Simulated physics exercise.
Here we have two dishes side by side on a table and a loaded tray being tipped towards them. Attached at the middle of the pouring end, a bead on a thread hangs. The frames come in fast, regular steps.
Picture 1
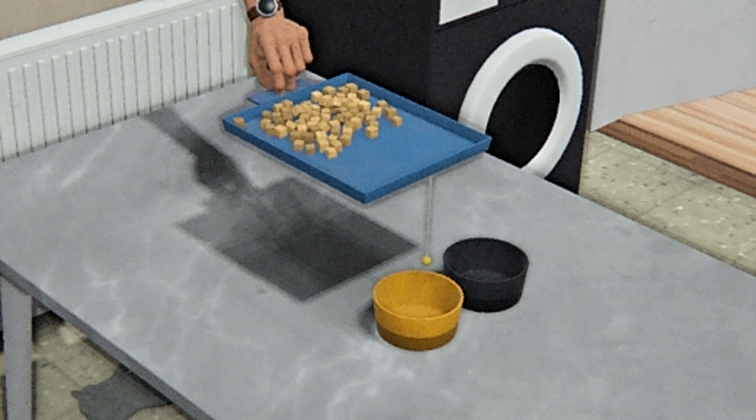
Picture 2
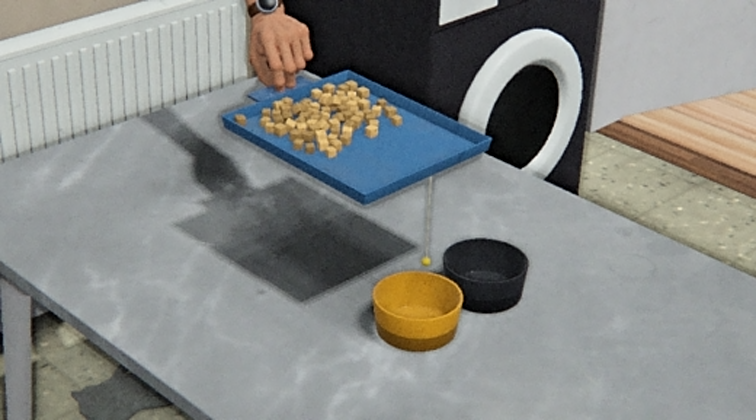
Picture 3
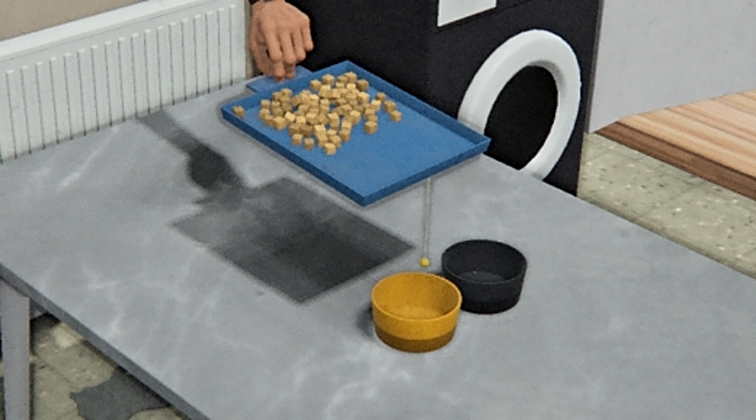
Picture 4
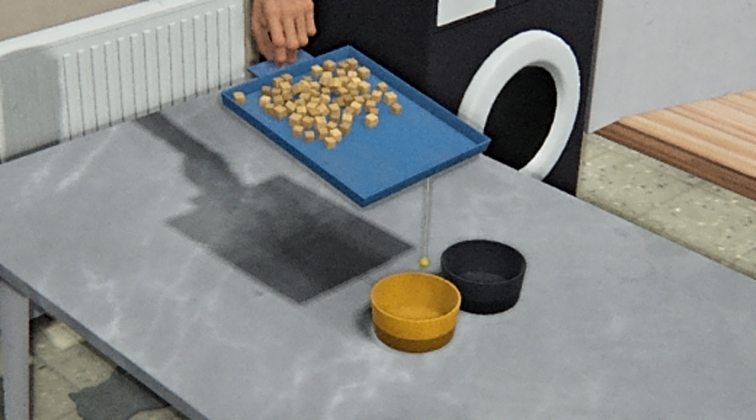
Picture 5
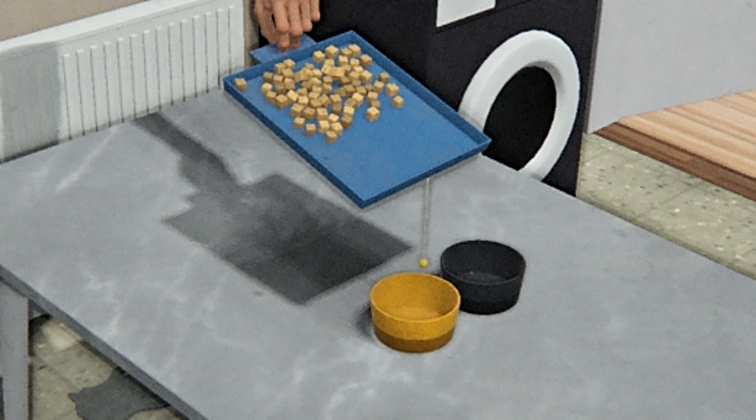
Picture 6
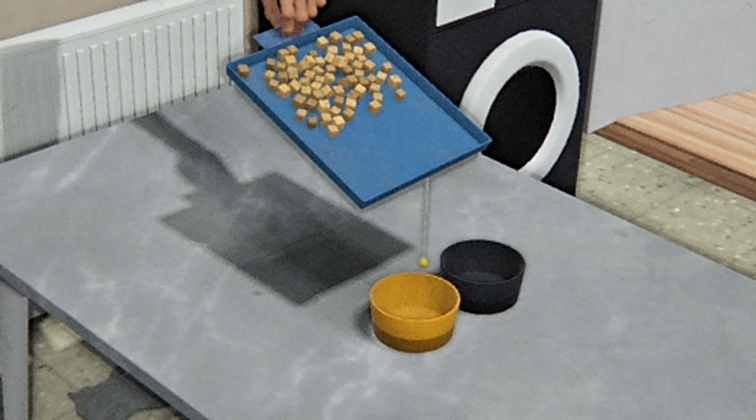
A blue tray loaded with small wooden cubes was tilted steadily by a hand raising its far end above a gray table, while the yellow and black bowls and the hanging bead stayed almost still.
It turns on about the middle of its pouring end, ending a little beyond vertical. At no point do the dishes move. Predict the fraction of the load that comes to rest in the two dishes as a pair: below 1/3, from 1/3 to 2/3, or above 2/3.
From 1/3 to 2/3.
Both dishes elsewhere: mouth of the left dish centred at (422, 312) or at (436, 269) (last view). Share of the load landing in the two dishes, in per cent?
First placement: 80 per cent; second placement: 10 per cent.
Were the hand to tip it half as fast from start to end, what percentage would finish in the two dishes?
Around 60 percent.
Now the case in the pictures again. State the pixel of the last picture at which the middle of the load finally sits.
Roughly at pixel (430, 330).
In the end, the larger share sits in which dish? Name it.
The left-hand one.
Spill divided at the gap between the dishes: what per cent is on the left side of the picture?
40 per cent or thereabouts.
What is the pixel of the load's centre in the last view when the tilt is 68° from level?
The load is centred near (413, 164).
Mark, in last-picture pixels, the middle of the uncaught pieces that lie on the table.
At about (448, 372).
Soon after the last picture, tray tipped steeply; most on the tray; a small part in the air.
A little later, tray tipped past a quarter turn; about half on the tray; a small part in the left dish; a small part in the right dish; a small part outside both; about a quarter in the air.
Later still, tray tipped past a quarter turn; about a third in the left dish; a small part in the right dish; about half outside both.
At rest, tray tipped past a quarter turn; about a third in the left dish; a small part in the right dish; about half outside both.
